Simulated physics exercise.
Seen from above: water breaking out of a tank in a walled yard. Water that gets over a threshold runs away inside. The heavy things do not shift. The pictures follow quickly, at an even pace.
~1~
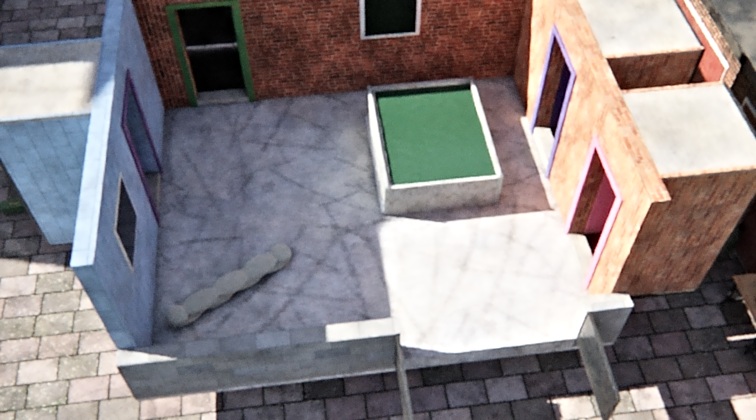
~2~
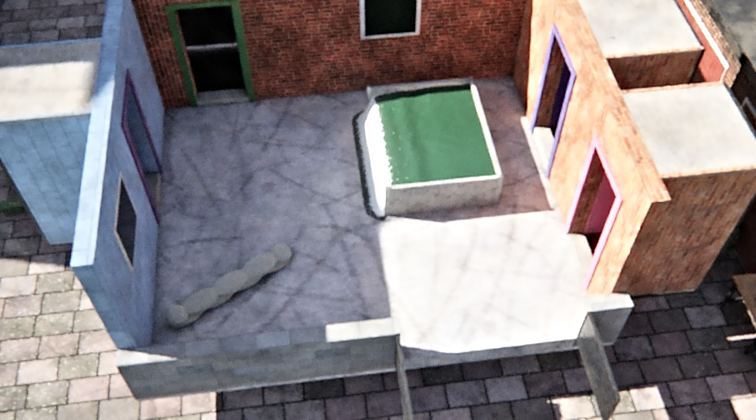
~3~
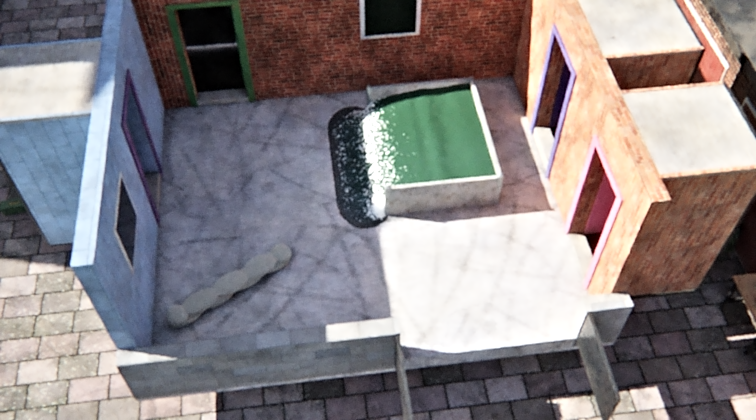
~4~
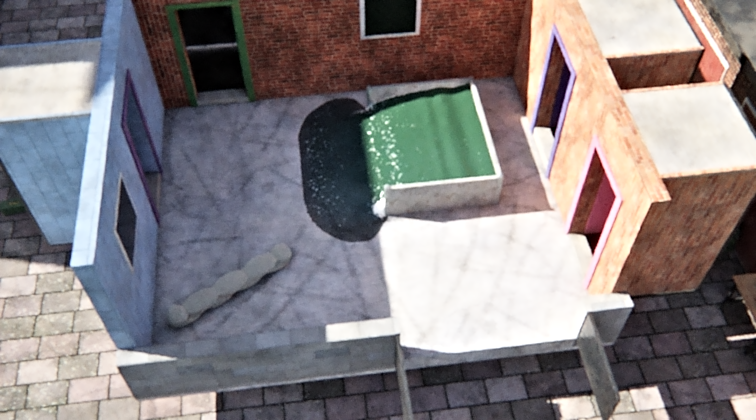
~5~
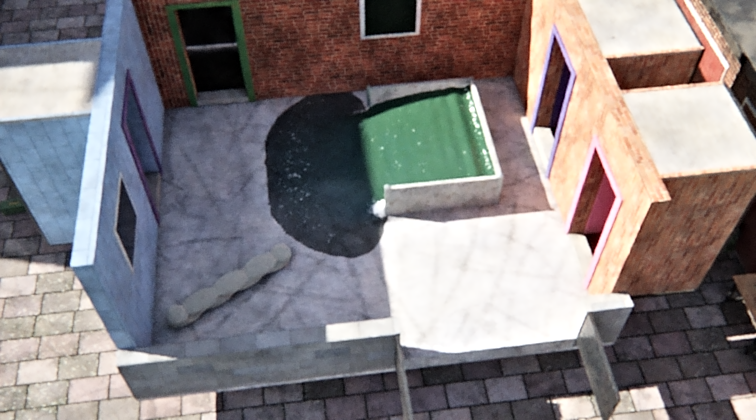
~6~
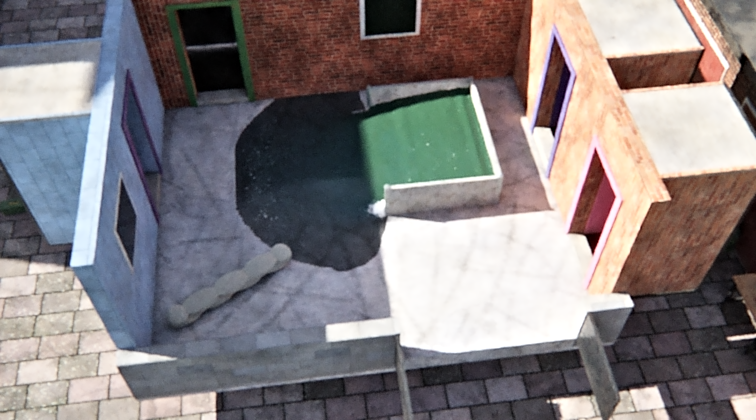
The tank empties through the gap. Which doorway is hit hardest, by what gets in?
The purple door.
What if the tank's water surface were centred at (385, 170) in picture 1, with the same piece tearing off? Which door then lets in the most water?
That is the purple one.
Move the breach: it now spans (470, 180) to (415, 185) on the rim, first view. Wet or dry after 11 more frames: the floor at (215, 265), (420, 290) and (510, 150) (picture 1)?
In turn: Dry, covered, no water.
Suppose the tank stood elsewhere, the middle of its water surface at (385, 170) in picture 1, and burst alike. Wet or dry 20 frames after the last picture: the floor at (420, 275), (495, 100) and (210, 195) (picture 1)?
In turn: Dry, dry, under water.
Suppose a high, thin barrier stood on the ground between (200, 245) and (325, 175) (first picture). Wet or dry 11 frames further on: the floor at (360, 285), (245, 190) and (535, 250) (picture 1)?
One after the other: Free of water, flooded, clear.
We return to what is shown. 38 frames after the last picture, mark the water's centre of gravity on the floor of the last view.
I would point to (276, 203).
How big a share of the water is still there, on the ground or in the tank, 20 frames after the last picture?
Roughly 92 per cent.
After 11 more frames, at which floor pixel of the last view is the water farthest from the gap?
Around (152, 361).
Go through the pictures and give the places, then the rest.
In the first picture, the water tank at (431, 133) is whole and still.
In the second picture, water pours out at (379, 153) and has run to (362, 116).
In the third picture, water pours out at (379, 155) and has run to (344, 112).
In the fourth picture, the front is at (332, 104), out from the gap at (379, 156).
In the fifth picture, water pours out at (379, 156) and has run to (287, 225).
In the sixth picture, water pours out at (379, 156) and has run to (242, 145).
A moment on, water covers 45 % of the floor; blue door not reached, purple door a trickle in, pink door not reached, green door wet at the sill, nothing in.
Next, water covers 50 % of the floor; blue door not reached, purple door some in, pink door not reached, green door wet at the sill, nothing in.
Then, water covers 55 % of the floor; blue door not reached, purple door a lot in, pink door not reached, green door some in.
Later, water covers 70 % of the floor; blue door not reached, purple door a lot in, pink door not reached, green door some in.
In the end, water covers 95 % of the floor; blue door wet at the sill, nothing in, purple door a lot in, pink door some in, green door a lot in; the purple door has let in the most.
